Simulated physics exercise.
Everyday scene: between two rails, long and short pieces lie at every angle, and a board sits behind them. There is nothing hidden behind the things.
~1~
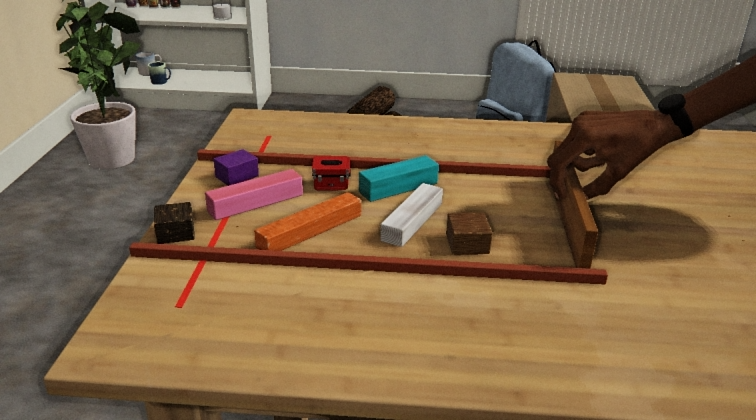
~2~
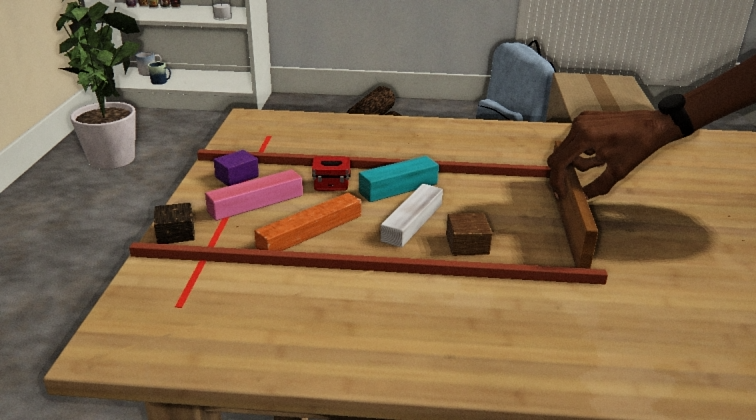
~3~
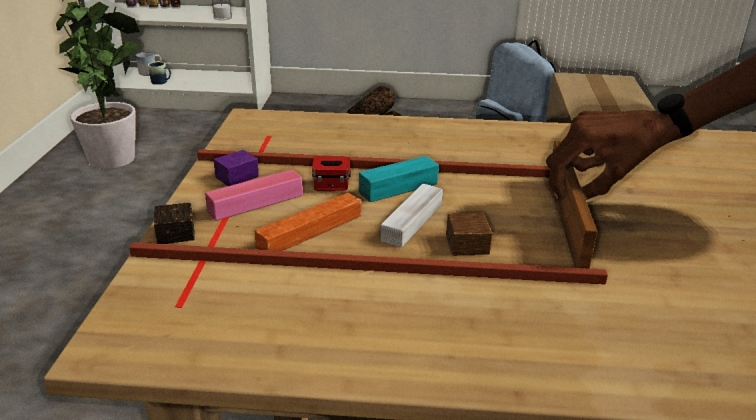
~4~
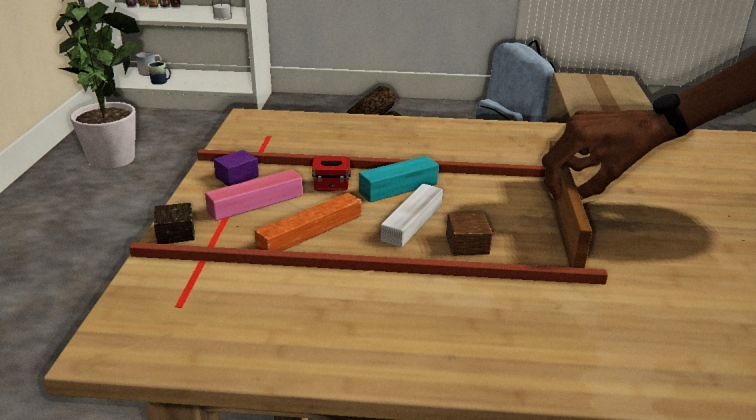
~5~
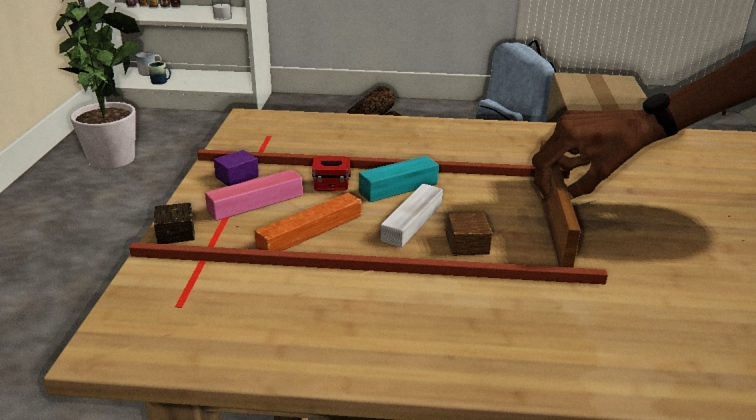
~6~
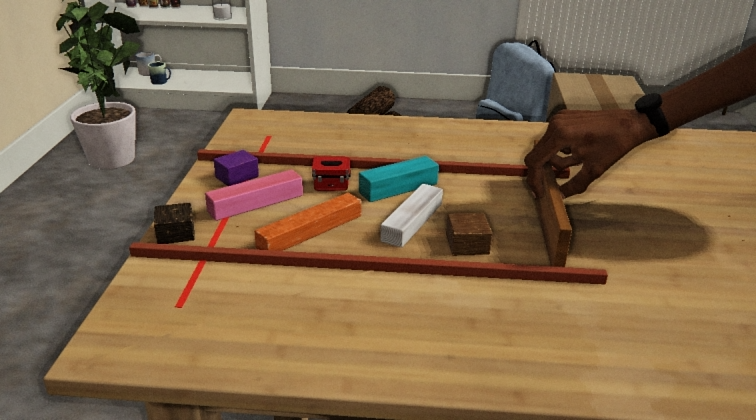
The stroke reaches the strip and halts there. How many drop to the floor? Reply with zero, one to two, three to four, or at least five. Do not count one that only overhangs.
It comes to three to four.
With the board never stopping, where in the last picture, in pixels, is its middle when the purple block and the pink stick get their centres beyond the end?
Estimated middle: (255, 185), and (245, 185) for the other.
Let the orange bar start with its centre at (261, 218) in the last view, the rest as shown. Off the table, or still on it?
As for the orange bar, it topples off.
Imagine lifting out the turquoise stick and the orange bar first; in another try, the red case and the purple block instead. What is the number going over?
In the first try 0, in the other 3.
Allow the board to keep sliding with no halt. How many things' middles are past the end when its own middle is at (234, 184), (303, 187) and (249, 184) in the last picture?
First 4, then 0, finally 2.
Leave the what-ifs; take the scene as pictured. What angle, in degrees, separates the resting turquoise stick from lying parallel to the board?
About 30 degrees.
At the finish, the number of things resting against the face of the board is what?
Well, it touches 3.
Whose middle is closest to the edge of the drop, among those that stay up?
Closest at the end: The red case.
Soon after, none off yet; black block at rest near (174, 223); purple block at rest near (236, 168); pink stick at rest near (255, 194).
At rest, the number that fall off is three or four; fallen, orange bar, pink stick, purple block and black block.
